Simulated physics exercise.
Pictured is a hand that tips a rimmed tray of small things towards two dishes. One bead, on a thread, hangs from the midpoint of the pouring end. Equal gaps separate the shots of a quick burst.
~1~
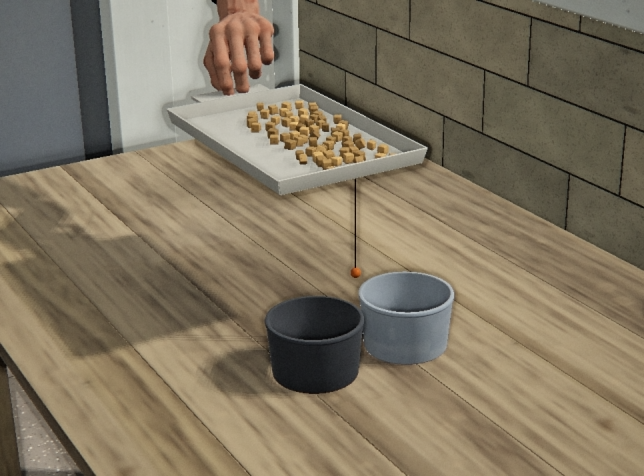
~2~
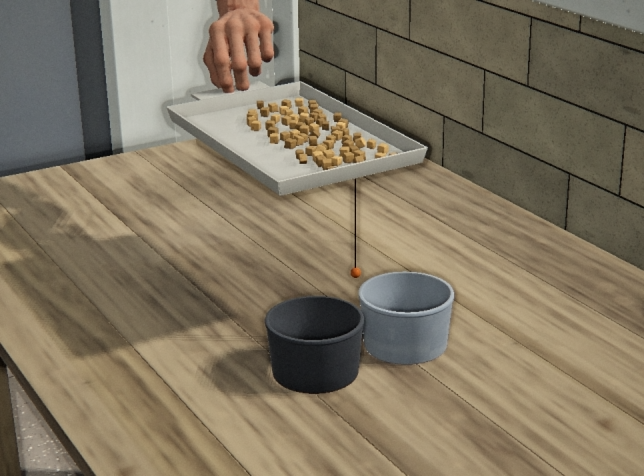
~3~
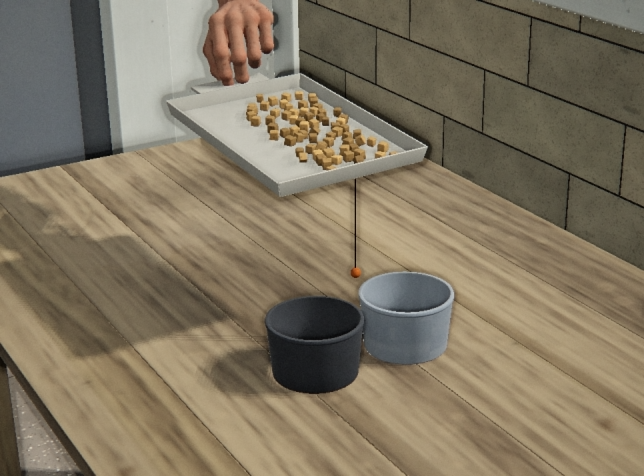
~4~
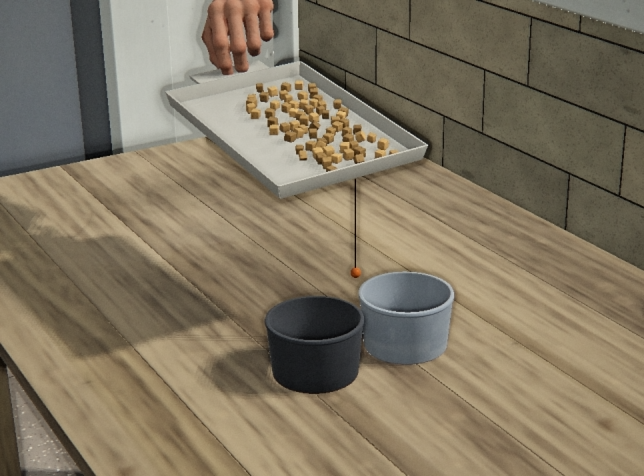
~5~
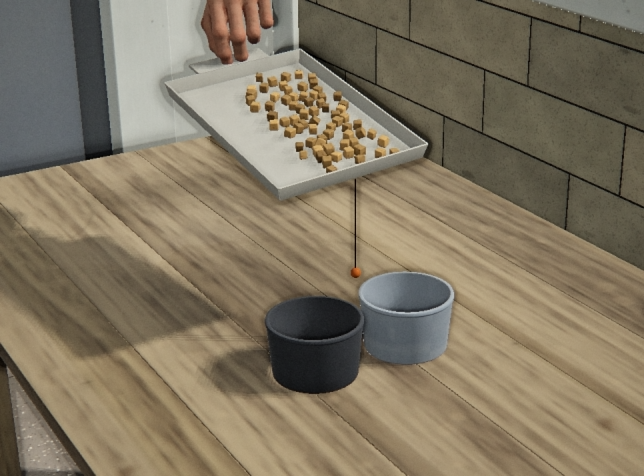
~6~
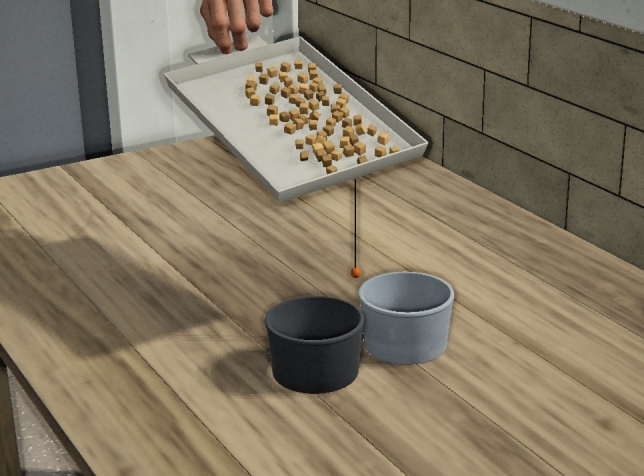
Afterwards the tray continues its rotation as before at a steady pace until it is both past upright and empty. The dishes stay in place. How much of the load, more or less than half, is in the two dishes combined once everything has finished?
The dishes end up holding in excess of half.
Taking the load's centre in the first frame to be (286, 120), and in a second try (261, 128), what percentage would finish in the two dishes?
Near 80 per cent and near 70 per cent.
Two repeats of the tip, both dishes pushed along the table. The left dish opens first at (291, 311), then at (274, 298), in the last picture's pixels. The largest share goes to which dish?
So: The one further left first, and the one further left second.
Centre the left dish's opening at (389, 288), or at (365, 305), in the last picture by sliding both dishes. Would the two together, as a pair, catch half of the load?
First try: A minority; second try: A minority.
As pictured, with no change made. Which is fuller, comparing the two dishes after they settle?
The one to the left.
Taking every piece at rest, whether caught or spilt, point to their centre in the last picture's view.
Centre at rest: Close to (311, 361).
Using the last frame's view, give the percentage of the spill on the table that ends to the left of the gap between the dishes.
100 %, roughly.
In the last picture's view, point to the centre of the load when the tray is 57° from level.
Load centre: Approx. (308, 166).
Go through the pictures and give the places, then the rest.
Corners of the pouring end near (280, 179) and (422, 148), level; middle of the load near (304, 132), small wooden cubes; left dish near (339, 360); right dish near (432, 331); bead on its thread near (356, 273), in the first frame.
Corners of the pouring end near (280, 180) and (422, 147), level; middle of the load near (304, 130), in the second frame.
Corners of the pouring end near (280, 181) and (422, 146), tipped barely, lowest at the left corner; middle of the load near (304, 126), in the third frame.
Corners of the pouring end near (280, 183) and (422, 145), tipped a little, lowest at the left corner; middle of the load near (304, 120), in the fourth frame.
Corners of the pouring end near (280, 186) and (423, 143), tipped a little, lowest at the left corner; middle of the load near (304, 114), in the fifth frame.
Corners of the pouring end near (280, 188) and (423, 142), tipped a little, lowest at the left corner; middle of the load near (304, 108); left dish near (339, 360); right dish near (432, 331), in the sixth frame.
Shortly afterwards, tray tipped steeply; all but a few on the tray; only a few in the air.
Next, tray tipped right over; near half on the tray; near a quarter in the left dish; a little outside both; a little in the air.
Some moments later, tray tipped past a quarter turn; the bulk in the left dish; only a few in the right dish; near a quarter outside both.
In the end, tray tipped past a quarter turn; the bulk in the left dish; only a few in the right dish; near a quarter outside both.
